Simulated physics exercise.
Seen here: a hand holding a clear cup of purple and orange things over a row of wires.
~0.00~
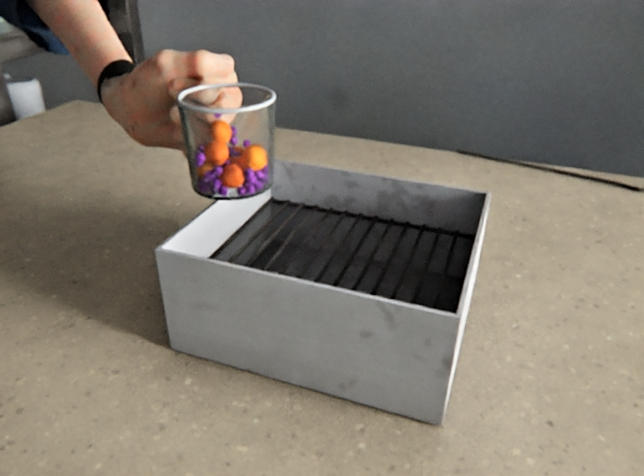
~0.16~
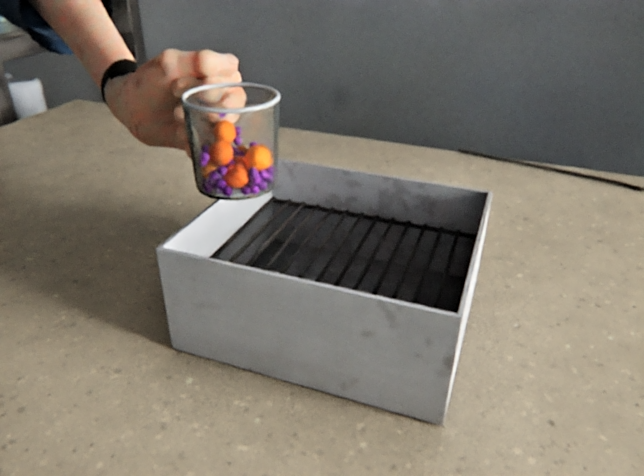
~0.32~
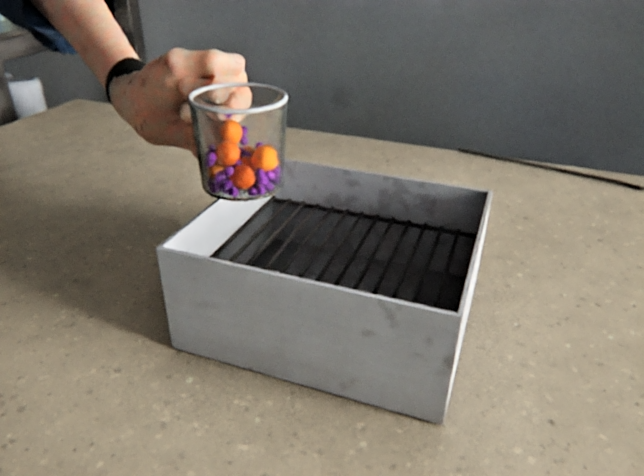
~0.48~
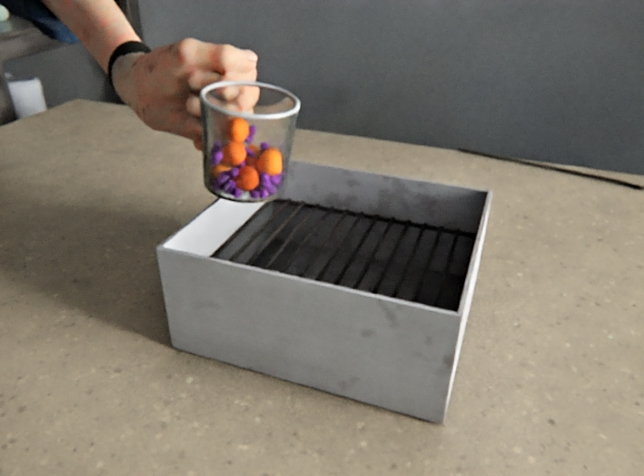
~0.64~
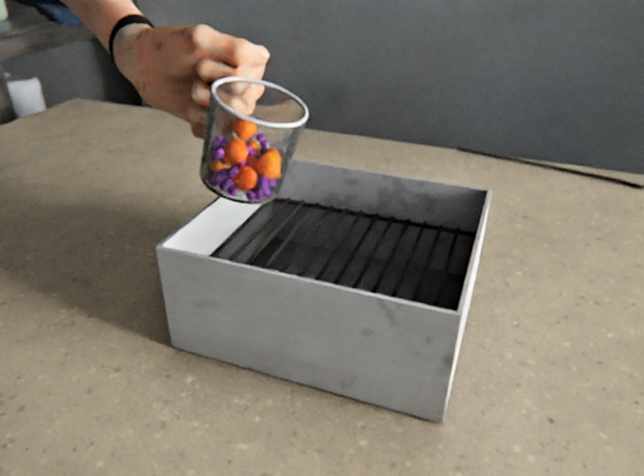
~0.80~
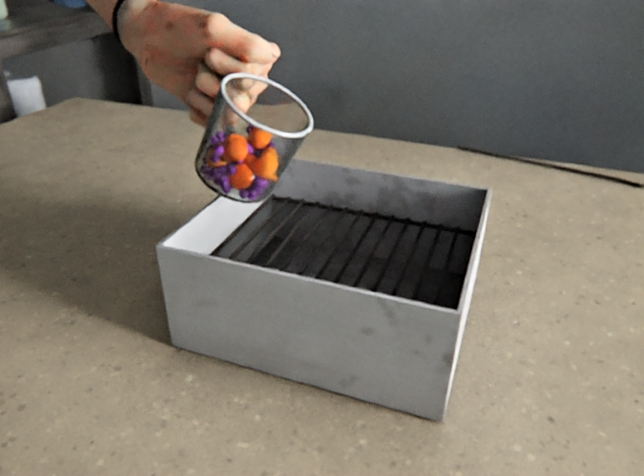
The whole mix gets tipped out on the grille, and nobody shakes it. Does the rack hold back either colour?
I'd say the purple ones will pass. Orange ones won't pass.
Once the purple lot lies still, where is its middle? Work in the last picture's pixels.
It settles with its middle near (288, 291).
Around 1.29 s, purple ones, all in the cup; orange ones, all in the cup.
Around 1.80 s, purple ones, all in the cup; orange ones, all in the cup.
Around 2.42 s, purple ones, about a third on or over the wires, about two thirds under the rack; orange ones, all on or over the wires.
Finally (3.0 s), purple ones, all under the rack; orange ones, all on the wires, none under the rack.
